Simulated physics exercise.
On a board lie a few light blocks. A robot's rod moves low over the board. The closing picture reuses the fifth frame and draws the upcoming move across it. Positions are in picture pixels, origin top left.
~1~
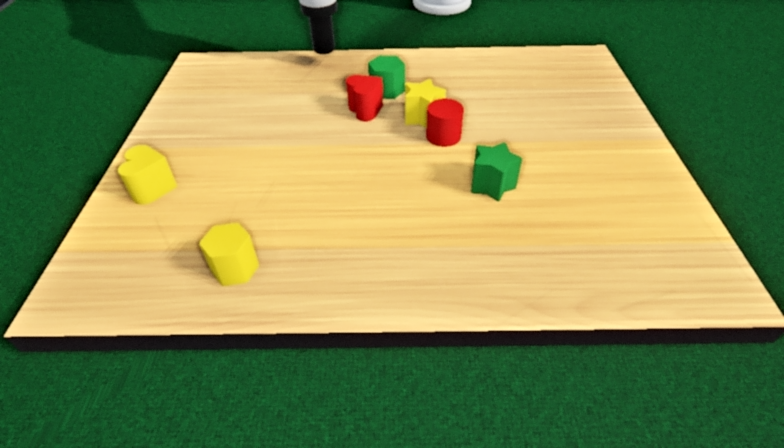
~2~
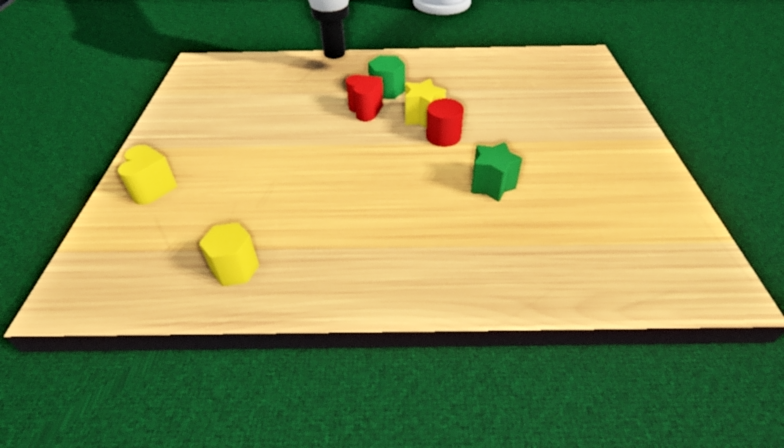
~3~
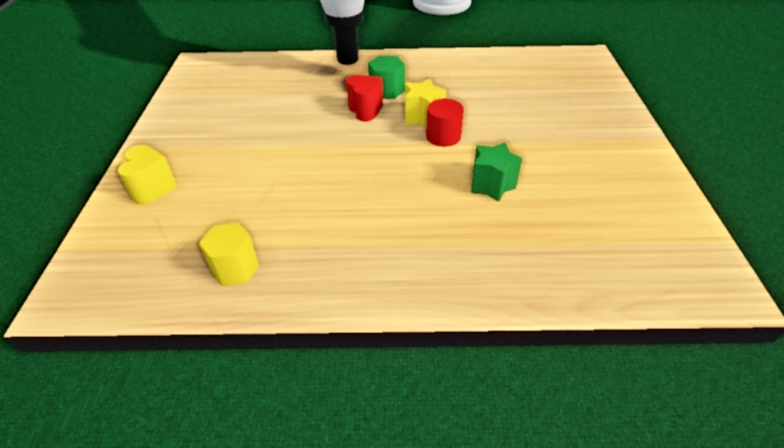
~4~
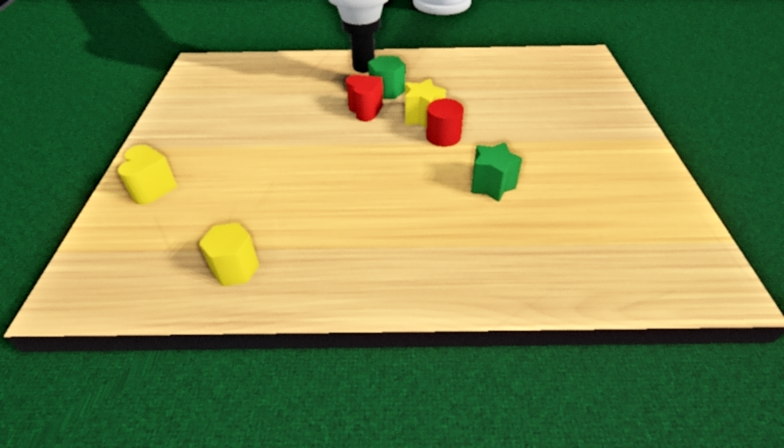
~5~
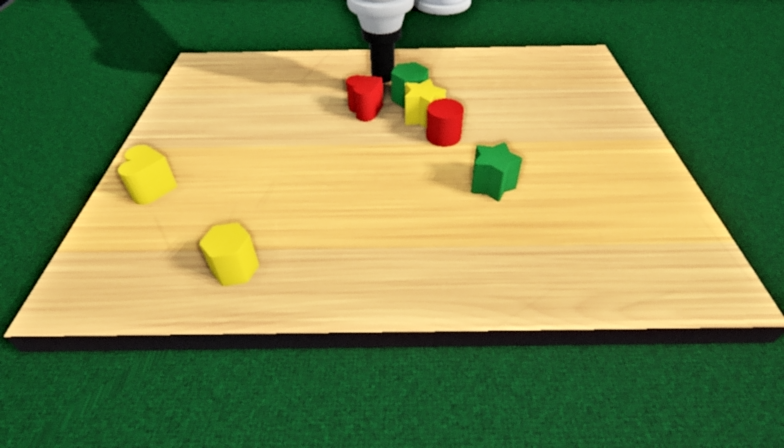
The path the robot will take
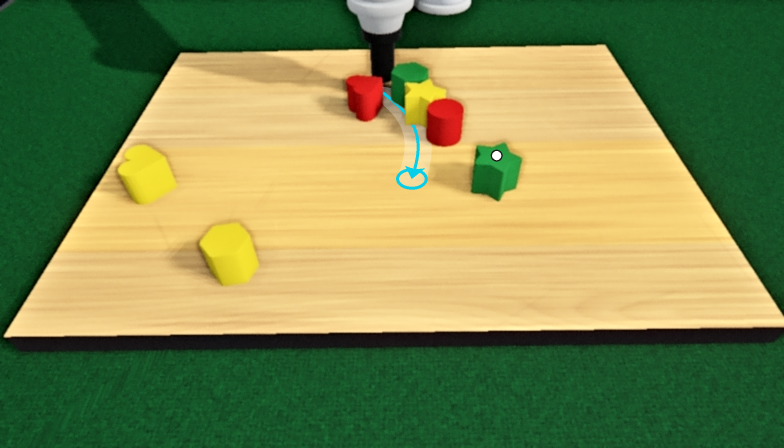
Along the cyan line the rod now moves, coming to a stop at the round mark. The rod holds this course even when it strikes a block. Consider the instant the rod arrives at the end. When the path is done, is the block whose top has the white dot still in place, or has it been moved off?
It is still on its spot.
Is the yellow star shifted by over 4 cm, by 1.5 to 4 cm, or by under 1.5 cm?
Goes over 4 cm.
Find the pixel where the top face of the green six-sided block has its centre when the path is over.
It will likely be found at (430, 74).
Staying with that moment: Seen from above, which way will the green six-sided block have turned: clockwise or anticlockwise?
Answer: Anticlockwise.
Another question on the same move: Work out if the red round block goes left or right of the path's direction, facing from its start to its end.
To the path's left.
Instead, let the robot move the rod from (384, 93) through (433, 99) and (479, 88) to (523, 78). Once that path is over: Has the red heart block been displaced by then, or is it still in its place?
At the moment the path ends, the red heart block still stands where it did.
The drawn path runs from (384, 93) via (407, 116) and (418, 145), ending at (412, 179); the dot is on the green star.
On the path given first. One third of the way, rod (408, 101); green six-sided block (430, 74), turned 30° anticlockwise; yellow star (432, 94), turned 25° clockwise; red round block (449, 110).
Two thirds of the way, rod (418, 129); green six-sided block (430, 74), turned 30° anticlockwise; yellow star (446, 112), turned 15° anticlockwise; red round block (480, 122).
At the end, rod (412, 163); green six-sided block (430, 74), turned 30° anticlockwise; yellow star (445, 113), turned 25° anticlockwise; red round block (481, 121); green star not moved.
